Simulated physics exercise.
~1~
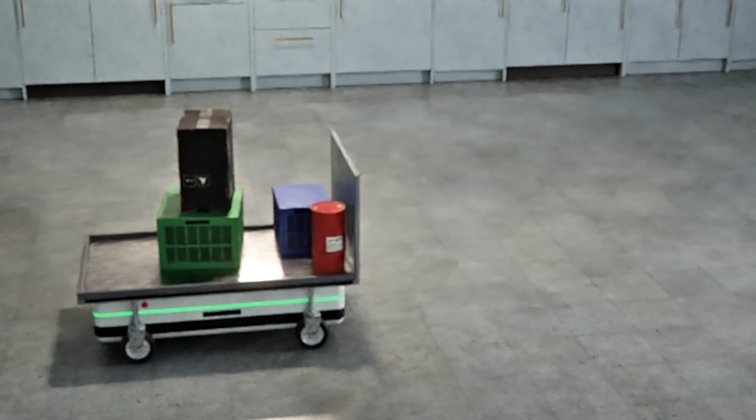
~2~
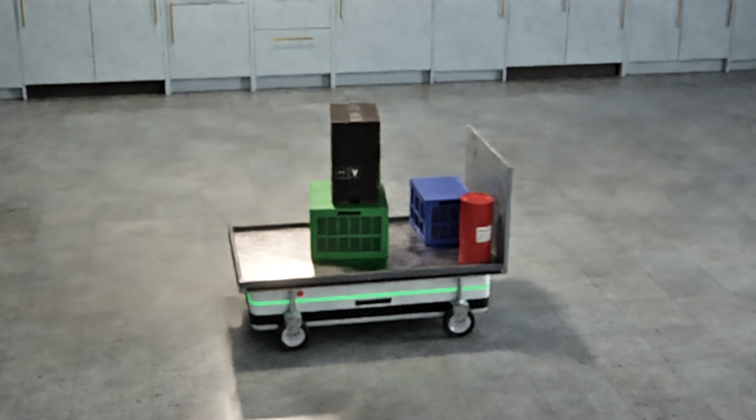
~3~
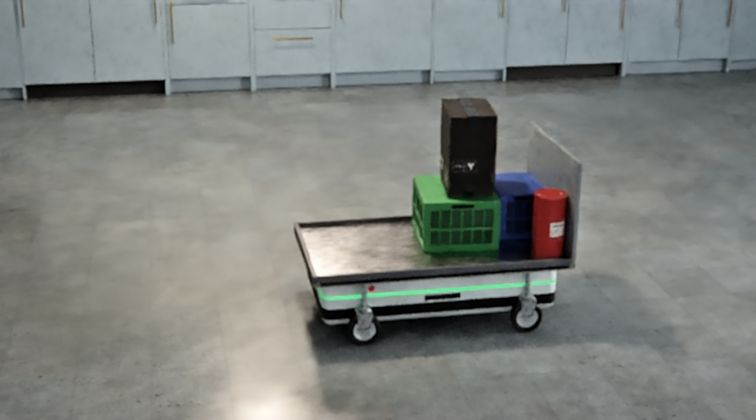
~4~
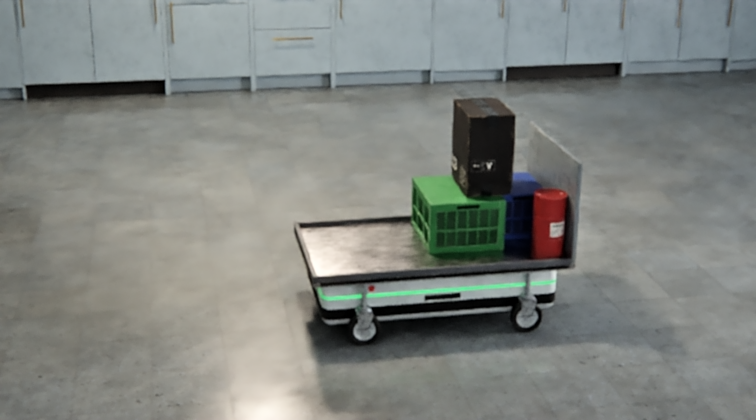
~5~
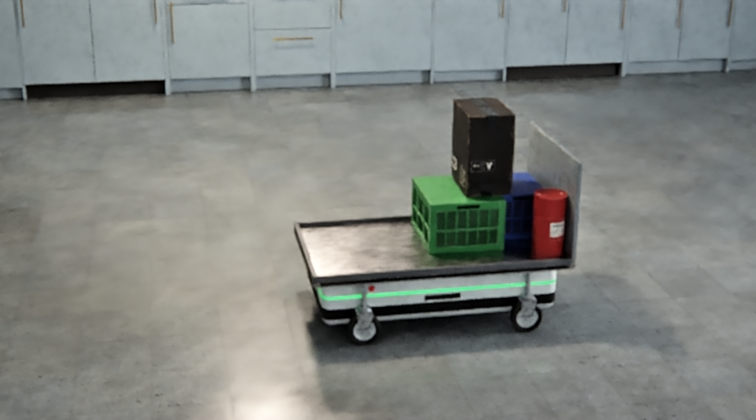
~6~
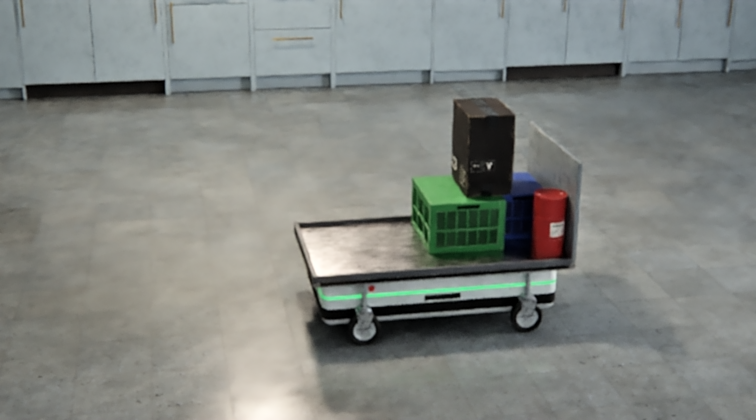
At the start, a low robot cart with a tall board at its right end carries a green crate with a black box on top, plus a blue crate and a red canister near the board. The cart travels right across the grey floor, its load riding along. As it comes to a stop, the green crate slides forward along the deck toward the blue crate, carrying the black box. The box then shifts a little farther right on top of the crate without toppling. At the end everything is still, with the canister and blue crate keeping their places by the board.
